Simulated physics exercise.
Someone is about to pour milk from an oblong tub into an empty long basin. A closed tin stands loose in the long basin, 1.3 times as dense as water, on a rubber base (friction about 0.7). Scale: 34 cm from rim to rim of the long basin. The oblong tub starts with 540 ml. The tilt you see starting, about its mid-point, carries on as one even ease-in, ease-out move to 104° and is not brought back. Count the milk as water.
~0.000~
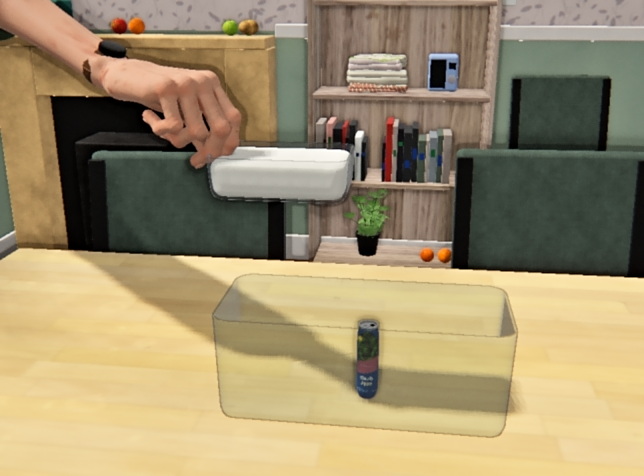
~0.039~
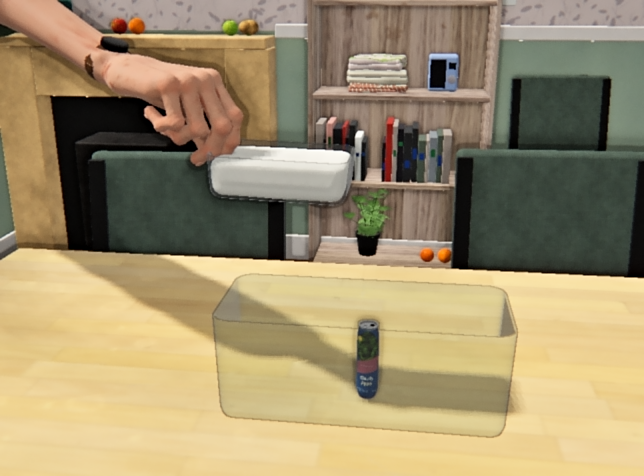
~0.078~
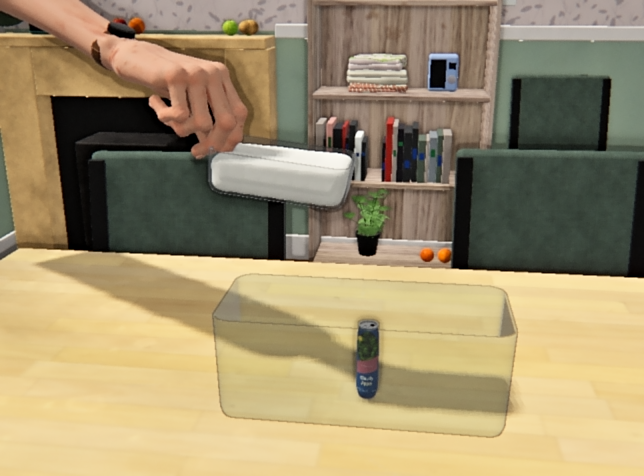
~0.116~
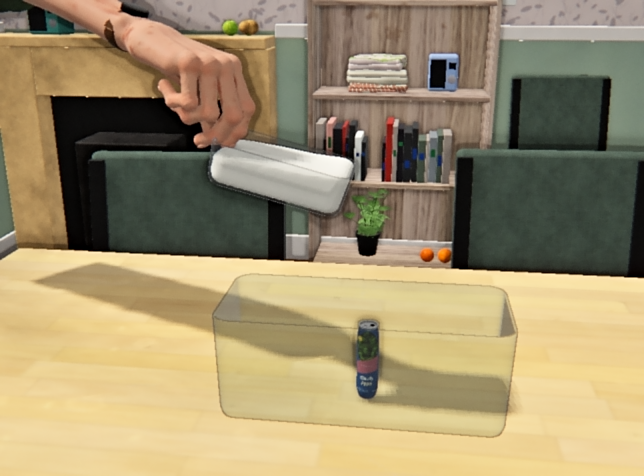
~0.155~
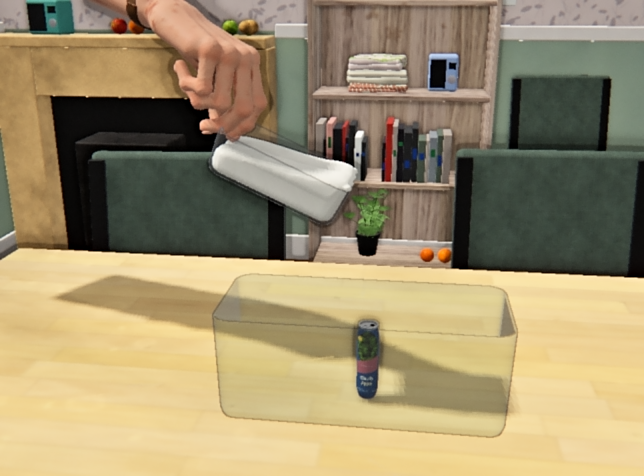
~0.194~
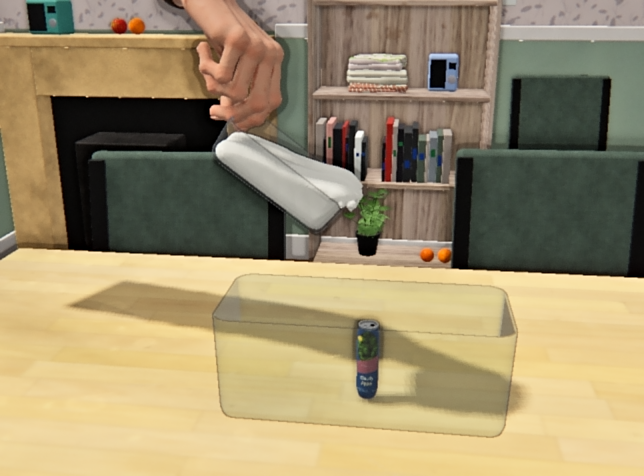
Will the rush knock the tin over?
The tin stays up.
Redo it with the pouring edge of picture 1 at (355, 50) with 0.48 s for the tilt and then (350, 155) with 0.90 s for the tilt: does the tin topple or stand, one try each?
First it stays up; then it remains upright.
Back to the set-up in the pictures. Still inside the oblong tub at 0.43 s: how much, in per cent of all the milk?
Near 8 in a hundred.
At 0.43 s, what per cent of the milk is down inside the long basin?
About 52 per cent.
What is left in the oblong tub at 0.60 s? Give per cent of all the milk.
Near 2 in a hundred.
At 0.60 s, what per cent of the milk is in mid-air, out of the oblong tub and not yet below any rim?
Some 7 per cent.
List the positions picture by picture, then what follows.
It leans 0°; its right rim is at (351, 155); the milk meets the walls at (221, 155) and (350, 159); the long basin's rim runs from (226, 296) to (511, 312); the tin's top is at (369, 328), in the first frame.
It leans 2°; its right rim is at (351, 157); the milk meets the walls at (221, 154) and (350, 160), in the second frame.
It leans 7°; its right rim is at (352, 163); the milk meets the walls at (222, 150) and (351, 163), in the third frame.
It leans 14°; its right rim is at (353, 172); the milk meets the walls at (223, 146) and (353, 167), in the fourth frame.
It leans 25°; its right rim is at (352, 184); the milk meets the walls at (223, 143) and (337, 169); 3 per cent is over the edge, in the fifth frame.
It leans 37°; its right rim is at (347, 198); the milk meets the walls at (226, 139) and (322, 171); 11 per cent is over the edge, in the sixth frame.
After 0.43 s the tilt is 101° and 8 per cent is still to pour; the tin stands where it began.
After 0.60 s the tilt is 104° and 2 per cent is still to pour; the tin stands where it began.
After 0.78 s the tilt is 104° and 0 per cent is still to pour; the tin stands where it began.
After 0.98 s the tilt is 104° and 0 per cent is still to pour; the tin stands where it began.
In the end the tin stands where it began.
